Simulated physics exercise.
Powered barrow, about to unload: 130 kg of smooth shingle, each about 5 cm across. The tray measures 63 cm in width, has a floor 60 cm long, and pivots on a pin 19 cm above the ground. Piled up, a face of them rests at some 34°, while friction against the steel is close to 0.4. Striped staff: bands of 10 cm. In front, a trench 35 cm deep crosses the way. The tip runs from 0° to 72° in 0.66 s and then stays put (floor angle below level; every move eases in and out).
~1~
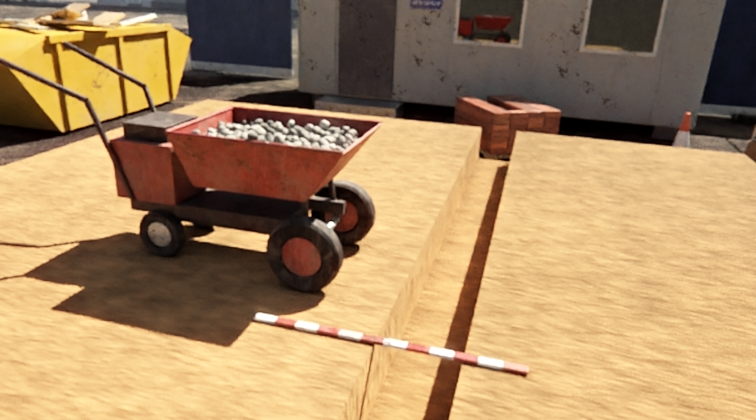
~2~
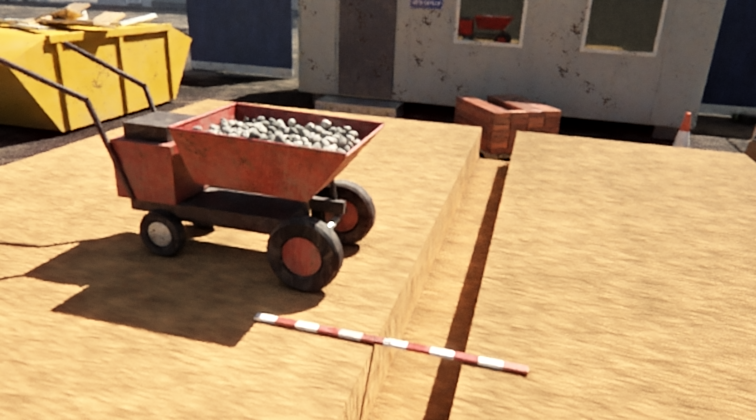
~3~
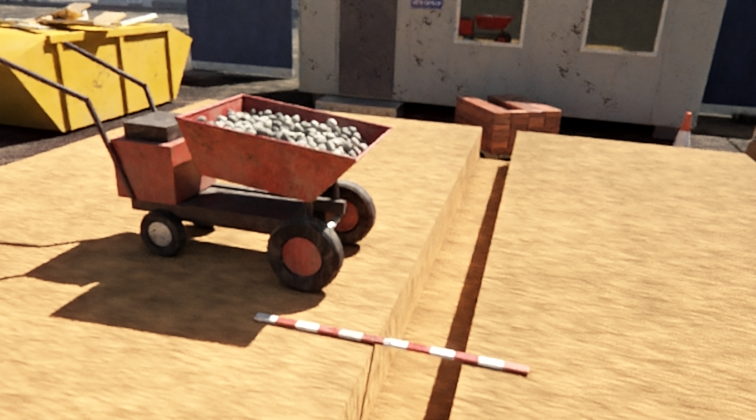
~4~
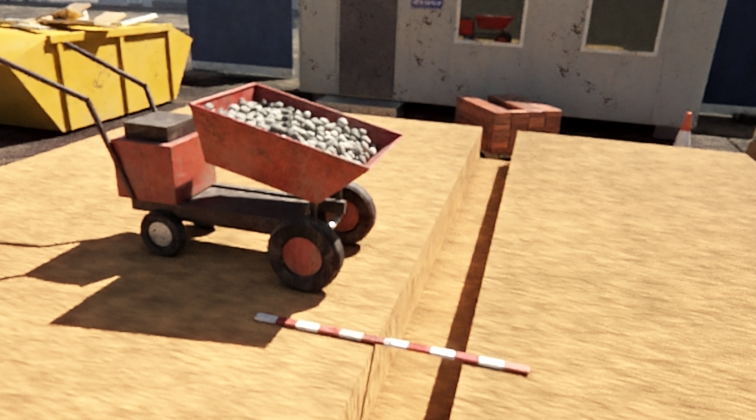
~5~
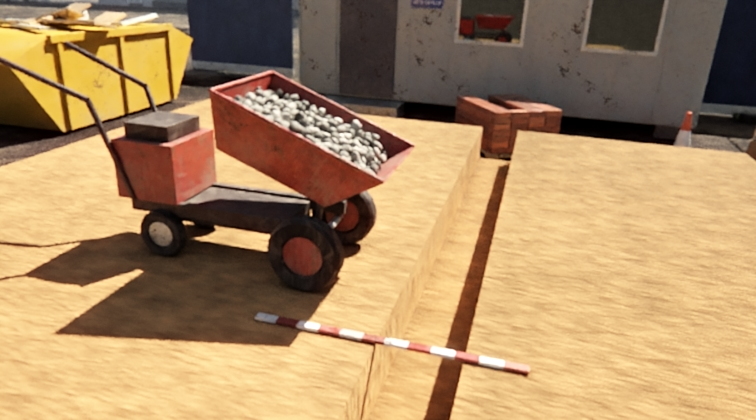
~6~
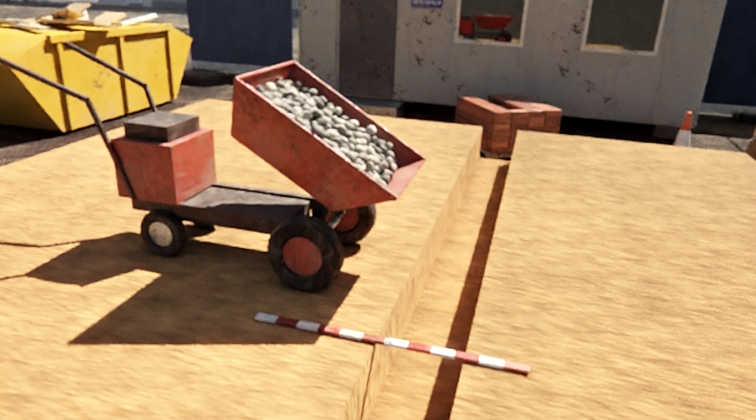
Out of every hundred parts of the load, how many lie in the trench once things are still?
Around 58 out of 100.
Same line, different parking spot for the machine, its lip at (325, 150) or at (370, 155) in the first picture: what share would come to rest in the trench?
Near 80 and near 25 percent.
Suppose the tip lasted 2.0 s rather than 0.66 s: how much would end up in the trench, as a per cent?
About 80 percent, I'd say.
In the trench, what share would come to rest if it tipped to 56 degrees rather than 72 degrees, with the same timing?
It would be close to 45 percent.
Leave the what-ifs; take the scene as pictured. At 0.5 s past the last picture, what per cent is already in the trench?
Around 25 per cent of it, at that instant.
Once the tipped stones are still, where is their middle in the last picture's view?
Roughly at pixel (471, 326).
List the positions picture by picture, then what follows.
The first picture shows lip at (343, 154), floor tilted 0°, highest stones at (299, 132).
In the second picture, the tray is at 2°, its lip at (346, 155); the top of the load is at (272, 127).
In the third picture, the tray is at 6°, its lip at (356, 160); the top of the load is at (247, 118).
In the fourth picture, the tray is at 13°, its lip at (369, 169); the top of the load is at (250, 107).
The fifth picture shows lip at (383, 182), floor tilted 22°, highest stones at (264, 96).
In the sixth picture, the tray is at 31°, its lip at (397, 199); the top of the load is at (281, 86).
Then, 0.2 s after the last picture the floor is at 61°, 100 % in the tray; the foremost stones are at (424, 224).
Then, 0.5 s after the last picture the floor is at 72°, 63 % in the tray, 27 % in the trench, 10 % past the trench; the foremost stones are at (508, 302).
Then, 0.8 s after the last picture the floor is at 72°, 11 % in the tray, 47 % in the trench, 42 % past the trench; the foremost stones are at (695, 322).
Then, 2.8 s after the last picture the floor is at 72°, 0 % in the tray, 58 % in the trench, 42 % past the trench; the foremost stones are past the picture's edge.
